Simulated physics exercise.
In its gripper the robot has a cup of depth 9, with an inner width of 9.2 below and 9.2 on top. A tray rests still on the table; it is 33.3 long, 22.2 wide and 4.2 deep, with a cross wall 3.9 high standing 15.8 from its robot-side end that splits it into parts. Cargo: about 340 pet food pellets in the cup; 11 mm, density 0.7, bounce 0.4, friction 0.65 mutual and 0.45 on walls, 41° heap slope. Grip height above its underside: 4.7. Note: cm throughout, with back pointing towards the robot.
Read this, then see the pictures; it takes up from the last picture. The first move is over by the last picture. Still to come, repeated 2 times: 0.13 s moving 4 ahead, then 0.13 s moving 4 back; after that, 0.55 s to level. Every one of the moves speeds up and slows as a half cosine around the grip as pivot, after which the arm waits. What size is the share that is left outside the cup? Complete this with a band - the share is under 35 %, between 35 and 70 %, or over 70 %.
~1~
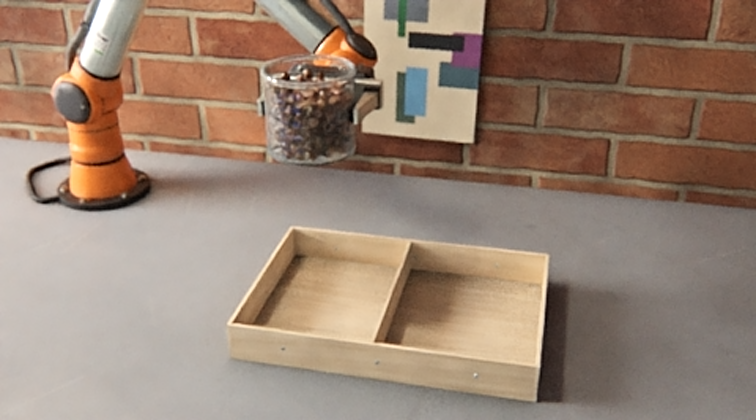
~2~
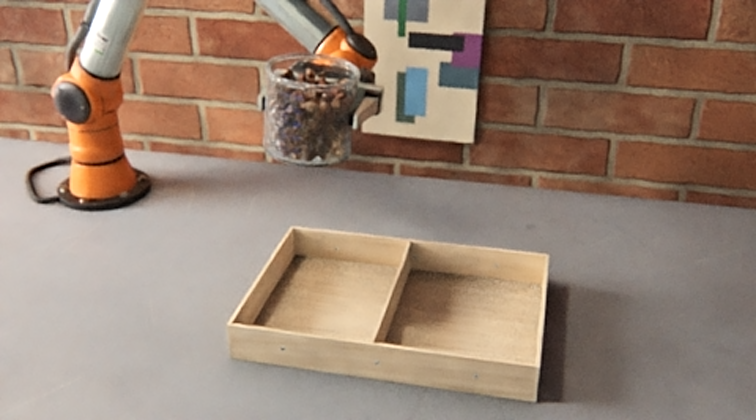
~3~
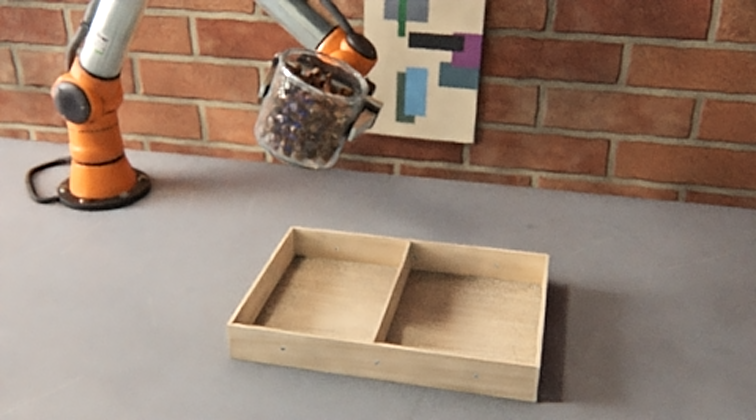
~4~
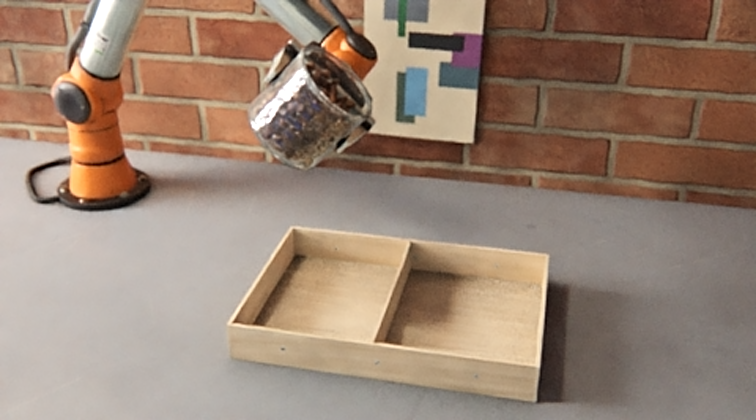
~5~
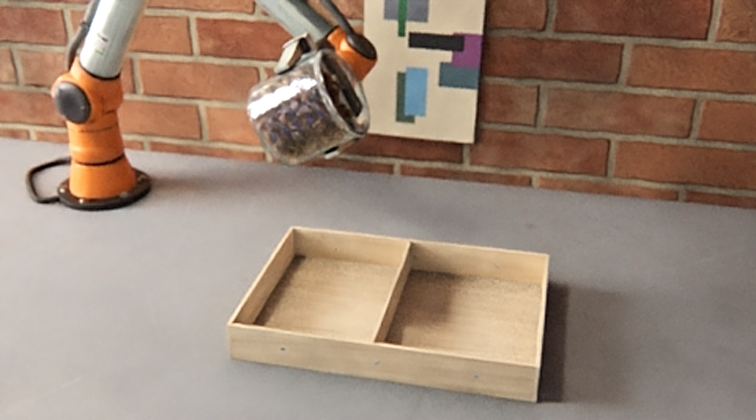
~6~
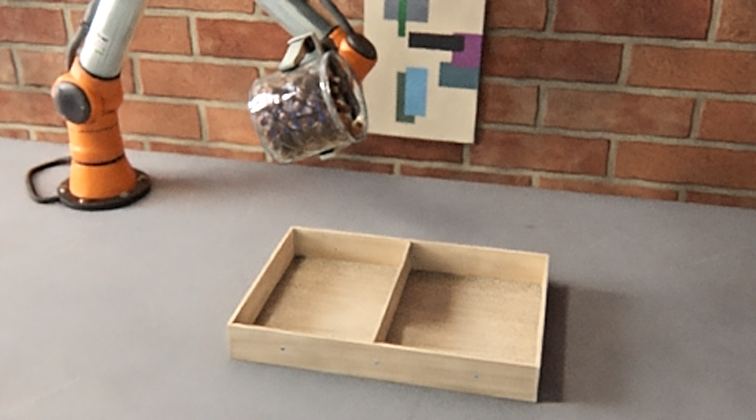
The share is under 35 %.
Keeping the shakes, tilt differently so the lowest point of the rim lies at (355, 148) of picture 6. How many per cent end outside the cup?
60 percent or so.
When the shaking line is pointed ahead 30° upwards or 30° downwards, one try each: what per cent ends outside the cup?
You'd get about 35 per cent with the first setting and about 10 per cent with the second.
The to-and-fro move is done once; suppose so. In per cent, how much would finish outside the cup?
Estimate: Around 15 %.
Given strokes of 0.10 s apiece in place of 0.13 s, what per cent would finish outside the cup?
It would come to roughly 40 %.
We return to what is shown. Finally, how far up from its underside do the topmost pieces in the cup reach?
I'd say near 8.5 cm from the bottom.
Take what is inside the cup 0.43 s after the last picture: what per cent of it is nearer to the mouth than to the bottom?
Near 50 %.
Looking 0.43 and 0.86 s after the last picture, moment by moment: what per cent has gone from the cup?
15, then 25.
Then, 0.43 s later, tilted 67° forward, highest piece 28 above the table; 288 in the cup, 40 in the far-side part, 7 in the robot-side part, 10 in flight or on a rim.
Then, 0.86 s later, tilted 22° forward, highest piece 29 above the table; 265 in the cup, 64 in the far-side part, 14 in the robot-side part, 2 in flight or on a rim.
Then, 1.27 s later, level, highest piece 30 above the table; 265 in the cup, 65 in the far-side part, 15 in the robot-side part.
Then, 2.32 s later, level, highest piece 30 above the table; 265 in the cup, 65 in the far-side part, 15 in the robot-side part.
At rest, 265 in the cup, 65 in the far-side part, 15 in the robot-side part. That is 23 % outside the cup.
